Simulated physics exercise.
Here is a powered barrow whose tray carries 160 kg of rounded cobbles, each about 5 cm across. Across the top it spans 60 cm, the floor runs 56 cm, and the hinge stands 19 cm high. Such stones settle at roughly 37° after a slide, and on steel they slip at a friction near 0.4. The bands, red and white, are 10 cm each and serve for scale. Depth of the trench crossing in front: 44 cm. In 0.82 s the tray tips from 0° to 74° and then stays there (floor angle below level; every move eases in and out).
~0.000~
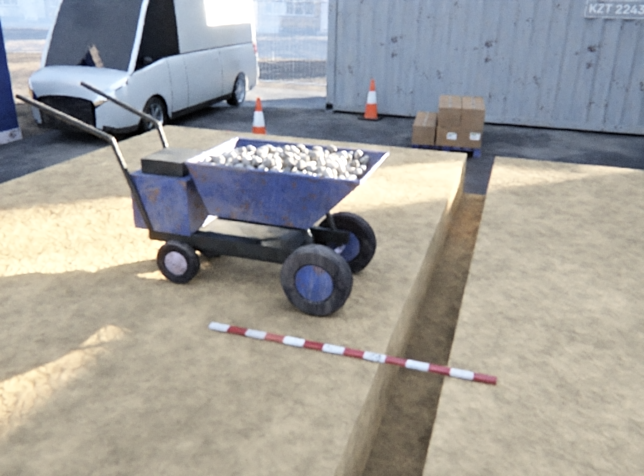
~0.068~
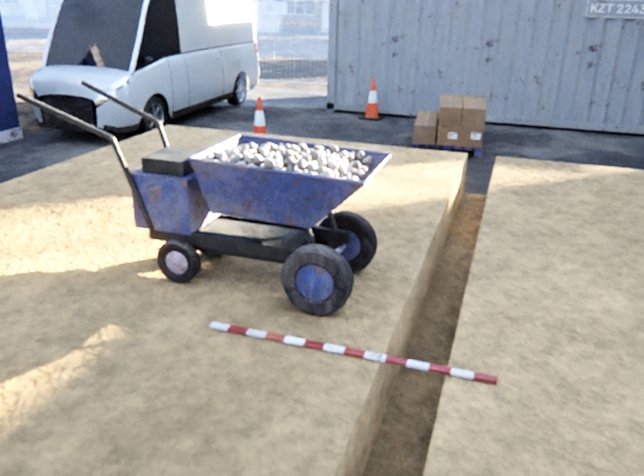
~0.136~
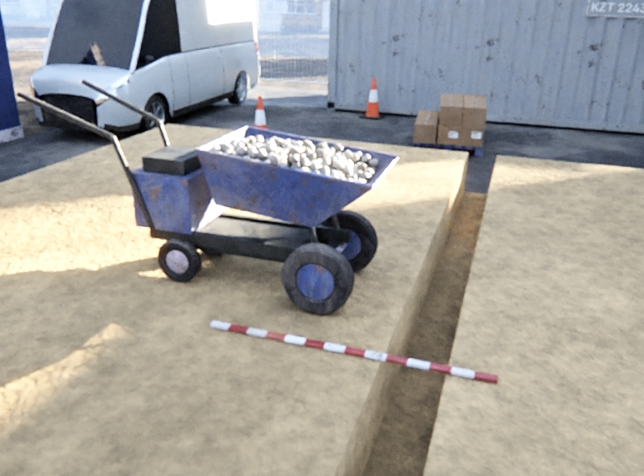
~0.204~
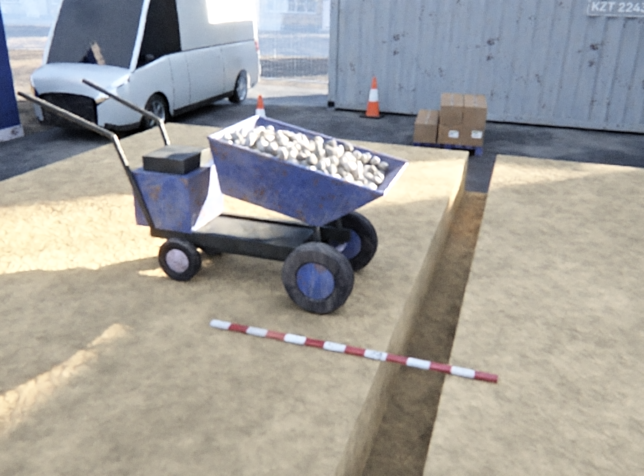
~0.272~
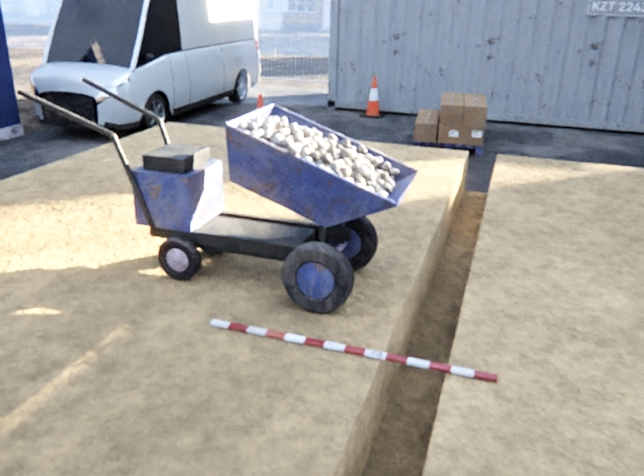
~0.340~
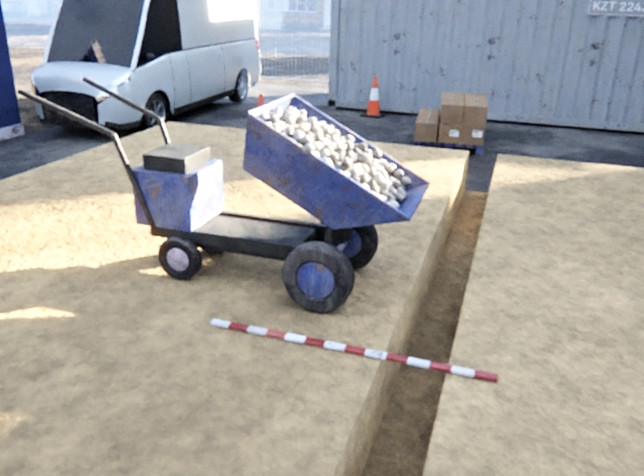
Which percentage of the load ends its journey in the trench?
Roughly 30 per cent.
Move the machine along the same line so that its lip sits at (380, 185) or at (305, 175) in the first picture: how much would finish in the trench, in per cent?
First spot about 15, second spot about 90 per cent.
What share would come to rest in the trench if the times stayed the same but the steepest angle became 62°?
Close to 35 per cent then.
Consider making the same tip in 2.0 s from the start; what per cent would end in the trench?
That would give about 40 percent.
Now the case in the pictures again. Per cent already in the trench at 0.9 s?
I'd put it near 10 per cent.
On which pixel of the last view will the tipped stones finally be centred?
The middle should be near (506, 315).
After 0.6 s the floor is at 63°; 100 % in the tray; the foremost stones are at (449, 252).
After 0.9 s the floor is at 74°; 48 % in the tray, 10 % in the trench, 42 % past the trench; the foremost stones are at (549, 325).
After 1.3 s the floor is at 74°; 7 % in the tray, 22 % in the trench, 71 % past the trench; the foremost stones are past the picture's edge.
After 3.2 s the floor is at 74°; 0 % in the tray, 30 % in the trench, 70 % past the trench; the foremost stones are past the picture's edge.
